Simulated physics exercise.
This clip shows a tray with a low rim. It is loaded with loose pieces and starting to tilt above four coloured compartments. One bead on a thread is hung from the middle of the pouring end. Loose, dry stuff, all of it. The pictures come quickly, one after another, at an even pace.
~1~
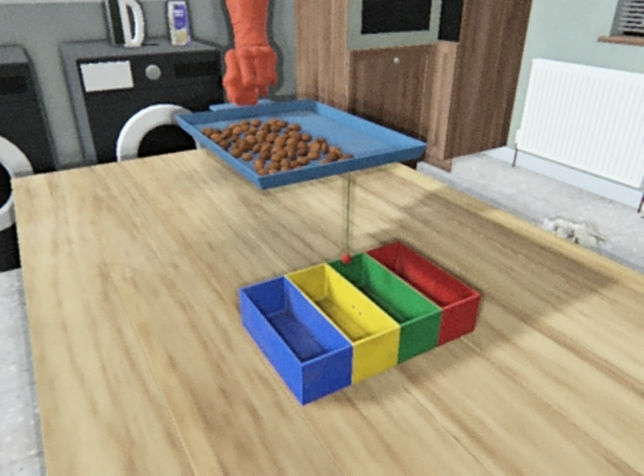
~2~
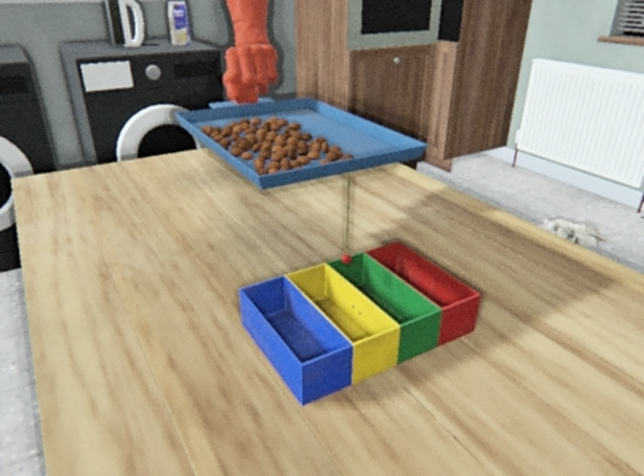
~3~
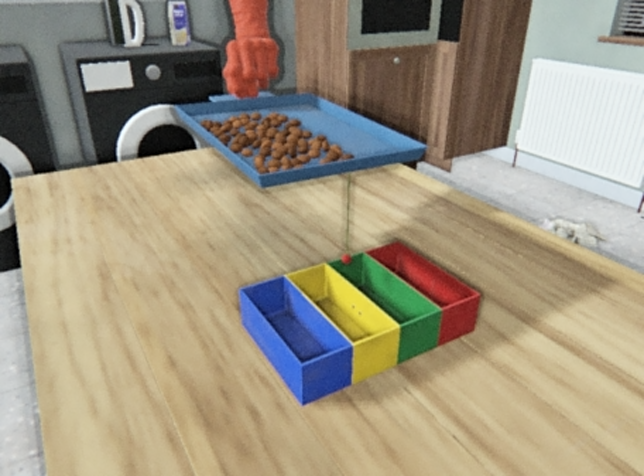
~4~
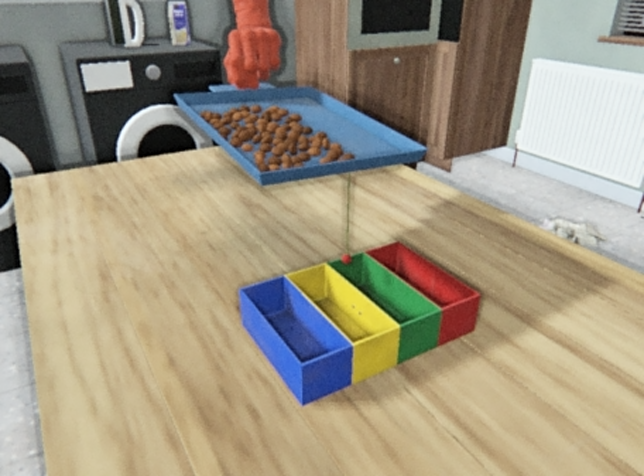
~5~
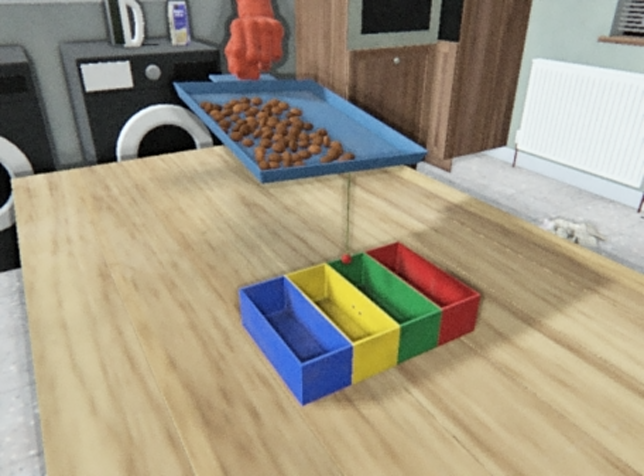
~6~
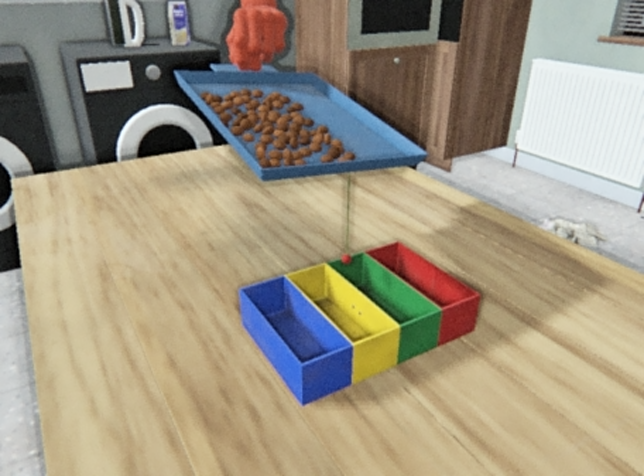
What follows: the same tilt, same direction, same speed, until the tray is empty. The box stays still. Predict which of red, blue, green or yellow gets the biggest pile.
The biggest pile lands in red.
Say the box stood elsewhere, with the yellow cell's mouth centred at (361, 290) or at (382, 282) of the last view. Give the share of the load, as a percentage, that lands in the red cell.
You'd end up with around 60 per cent and then around 20 per cent.
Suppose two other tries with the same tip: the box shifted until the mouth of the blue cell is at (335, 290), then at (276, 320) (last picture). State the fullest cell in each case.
The green cell; that red cell.
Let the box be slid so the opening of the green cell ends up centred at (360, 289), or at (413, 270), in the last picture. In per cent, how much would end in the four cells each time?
Result: 50 % and 100 %.
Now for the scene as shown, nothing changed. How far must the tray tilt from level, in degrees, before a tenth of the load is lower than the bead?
Close to 65° of tilt at that moment.
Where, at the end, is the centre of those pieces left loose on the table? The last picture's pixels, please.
Approximately (467, 278).
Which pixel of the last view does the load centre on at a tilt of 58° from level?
About (378, 154).
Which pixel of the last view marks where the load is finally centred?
About (411, 293).
Just after the last frame, tray tipped steeply; the larger part on the tray; just a few in the red cell; about a tenth falling or outside the box.
A moment on, tray tipped right over; roughly half in the red cell; about a tenth in the green cell; roughly a quarter falling or outside the box.
Further on, tray tipped past a quarter turn; roughly two thirds in the red cell; about a tenth in the green cell; roughly a quarter falling or outside the box.
When it is over, tray tipped past a quarter turn; roughly two thirds in the red cell; about a tenth in the green cell; not one in the blue cell; not one in the yellow cell; roughly a quarter outside the box.
